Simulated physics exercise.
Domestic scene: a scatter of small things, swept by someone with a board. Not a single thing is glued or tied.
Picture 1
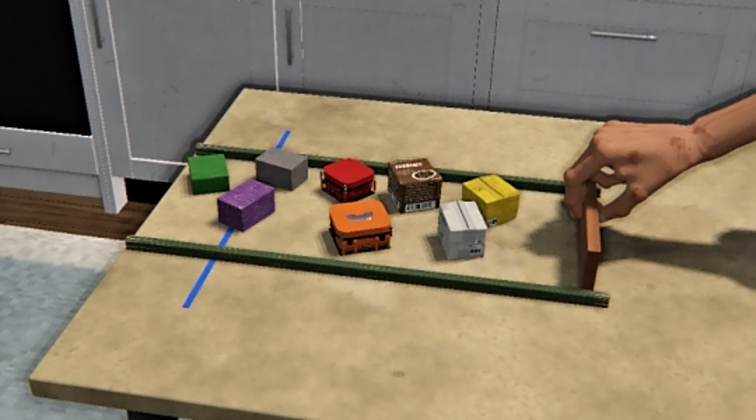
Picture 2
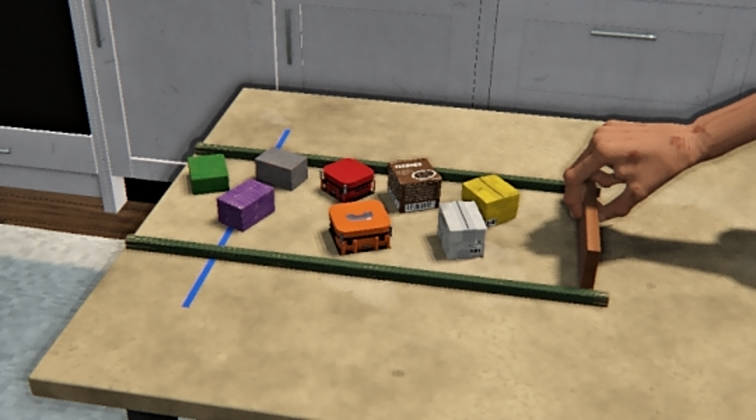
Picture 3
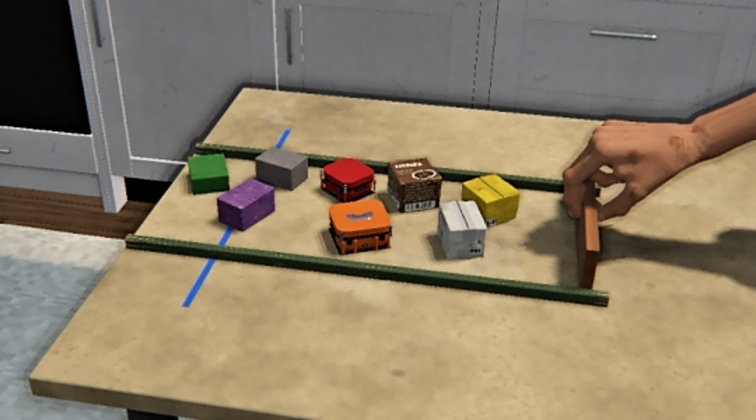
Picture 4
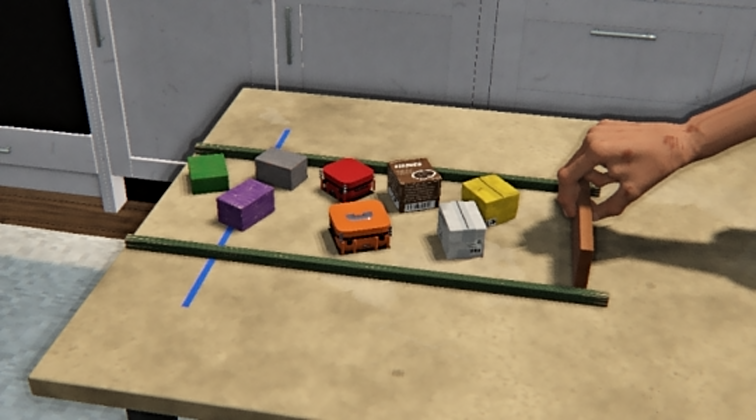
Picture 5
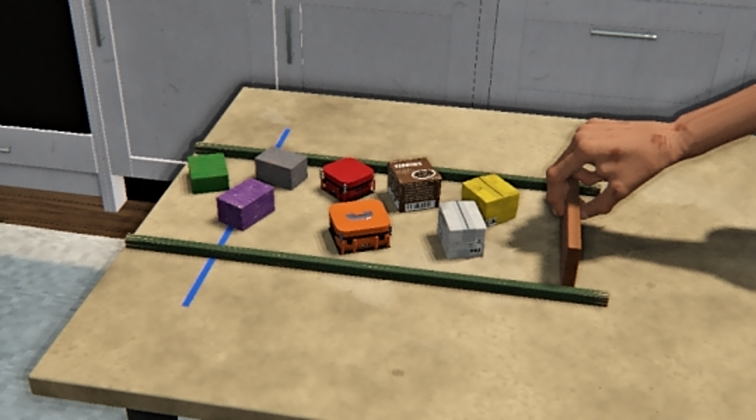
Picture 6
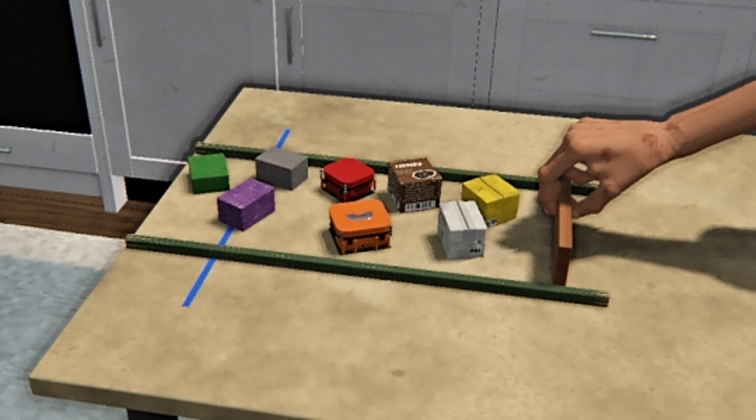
A hand sliding a small wooden board slightly left between green rails towards colourful boxes and blocks sitting still on a table.
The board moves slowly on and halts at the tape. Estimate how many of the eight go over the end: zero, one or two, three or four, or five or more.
My estimate: Three or four.
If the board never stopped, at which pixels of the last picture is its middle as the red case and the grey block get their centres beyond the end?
(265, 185) and (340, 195), more or less.
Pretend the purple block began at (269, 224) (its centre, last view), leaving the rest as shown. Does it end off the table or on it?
Result: Purple block not saved.
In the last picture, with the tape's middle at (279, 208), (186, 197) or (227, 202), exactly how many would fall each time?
2, 6, 4.
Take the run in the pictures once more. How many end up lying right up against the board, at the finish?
The count in contact is 2.
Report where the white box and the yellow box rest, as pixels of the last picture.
Around (220, 202) and around (238, 169).
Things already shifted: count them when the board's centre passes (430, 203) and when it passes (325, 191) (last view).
So 5, and at the other place 8.
Soon after, none off yet; green block at rest near (209, 174); purple block at rest near (247, 204); grey block at rest near (282, 168).
Then, none off yet; green block moved about its own width near (179, 175); purple block moving near (238, 202); grey block moved about its own width near (217, 158).
At rest, the number that fall off is three or four; fallen, red case, grey block, purple block and green block.
